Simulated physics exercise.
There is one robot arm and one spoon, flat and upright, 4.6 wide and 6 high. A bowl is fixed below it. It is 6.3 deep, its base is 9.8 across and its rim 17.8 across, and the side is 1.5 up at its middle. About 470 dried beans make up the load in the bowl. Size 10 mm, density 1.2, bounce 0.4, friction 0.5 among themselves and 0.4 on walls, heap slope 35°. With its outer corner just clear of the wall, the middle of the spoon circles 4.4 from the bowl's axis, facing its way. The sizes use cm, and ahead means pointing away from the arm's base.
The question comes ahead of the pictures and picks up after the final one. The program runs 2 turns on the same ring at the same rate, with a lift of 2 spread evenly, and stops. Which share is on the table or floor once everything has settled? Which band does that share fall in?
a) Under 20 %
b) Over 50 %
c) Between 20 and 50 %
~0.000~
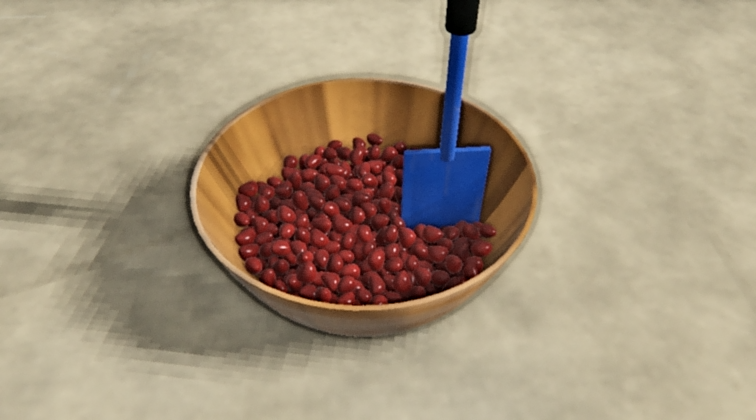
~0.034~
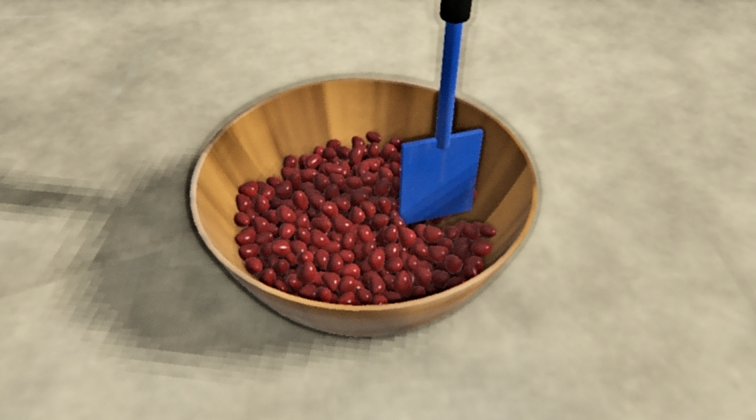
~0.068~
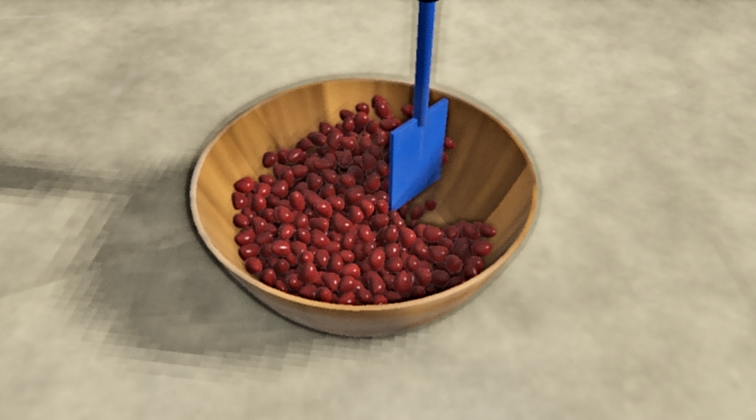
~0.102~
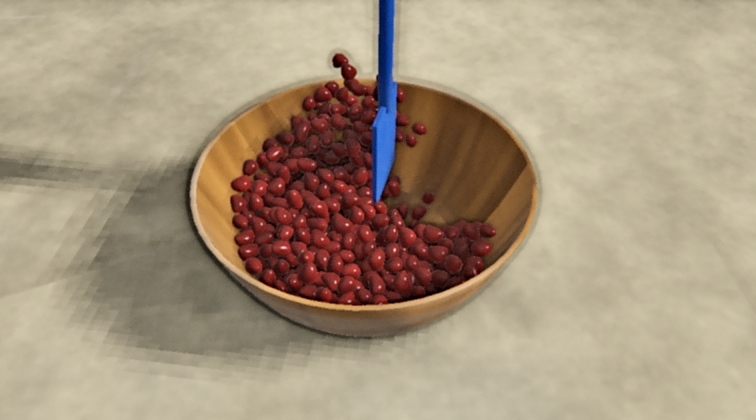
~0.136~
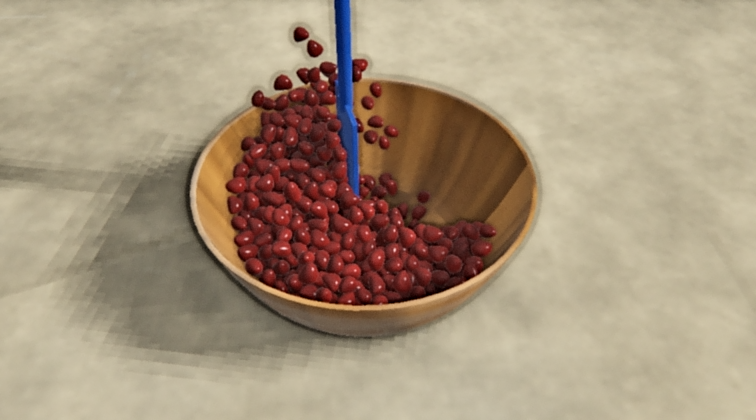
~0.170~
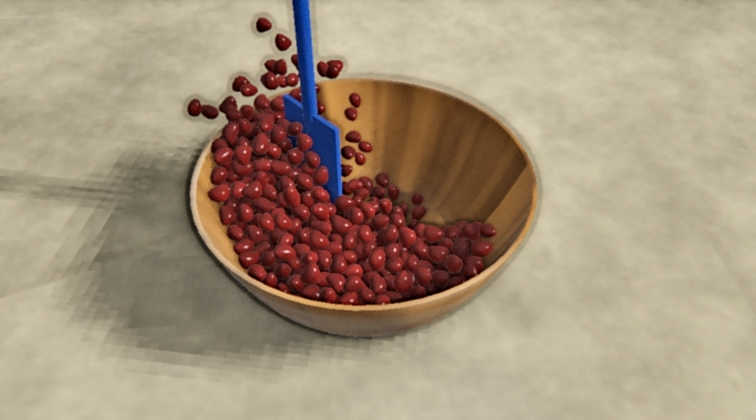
c.
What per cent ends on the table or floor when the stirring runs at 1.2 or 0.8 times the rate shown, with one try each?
35 % and 25 %.
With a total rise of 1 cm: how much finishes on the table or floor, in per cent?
About 40 percent.
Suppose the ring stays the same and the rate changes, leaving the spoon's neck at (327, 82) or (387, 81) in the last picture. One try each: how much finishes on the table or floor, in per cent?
Some 25 and 10 %.
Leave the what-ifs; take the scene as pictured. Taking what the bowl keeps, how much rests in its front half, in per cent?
Estimate: Some 50 %.
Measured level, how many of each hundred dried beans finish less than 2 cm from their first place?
About 15 %.
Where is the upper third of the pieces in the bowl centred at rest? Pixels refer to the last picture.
The centre is near pixel (350, 211).
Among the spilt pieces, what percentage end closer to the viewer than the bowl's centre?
About 60 per cent.
After 0.44 s, 359° round, highest piece 8 above the table; 366 in the bowl, 86 on the table or floor, 19 in flight or on the tool.
After 0.70 s, 228° round, highest piece 6 above the table; 335 in the bowl, 128 on the table or floor, 8 in flight or on the tool.
After 1.03 s, 0° round, highest piece 4 above the table; 335 in the bowl, 136 on the table or floor.
After 1.73 s, 0° round, highest piece 4 above the table; 335 in the bowl, 136 on the table or floor.
In the end, 335 in the bowl, 136 on the table or floor. That is 29 % on the table or floor.
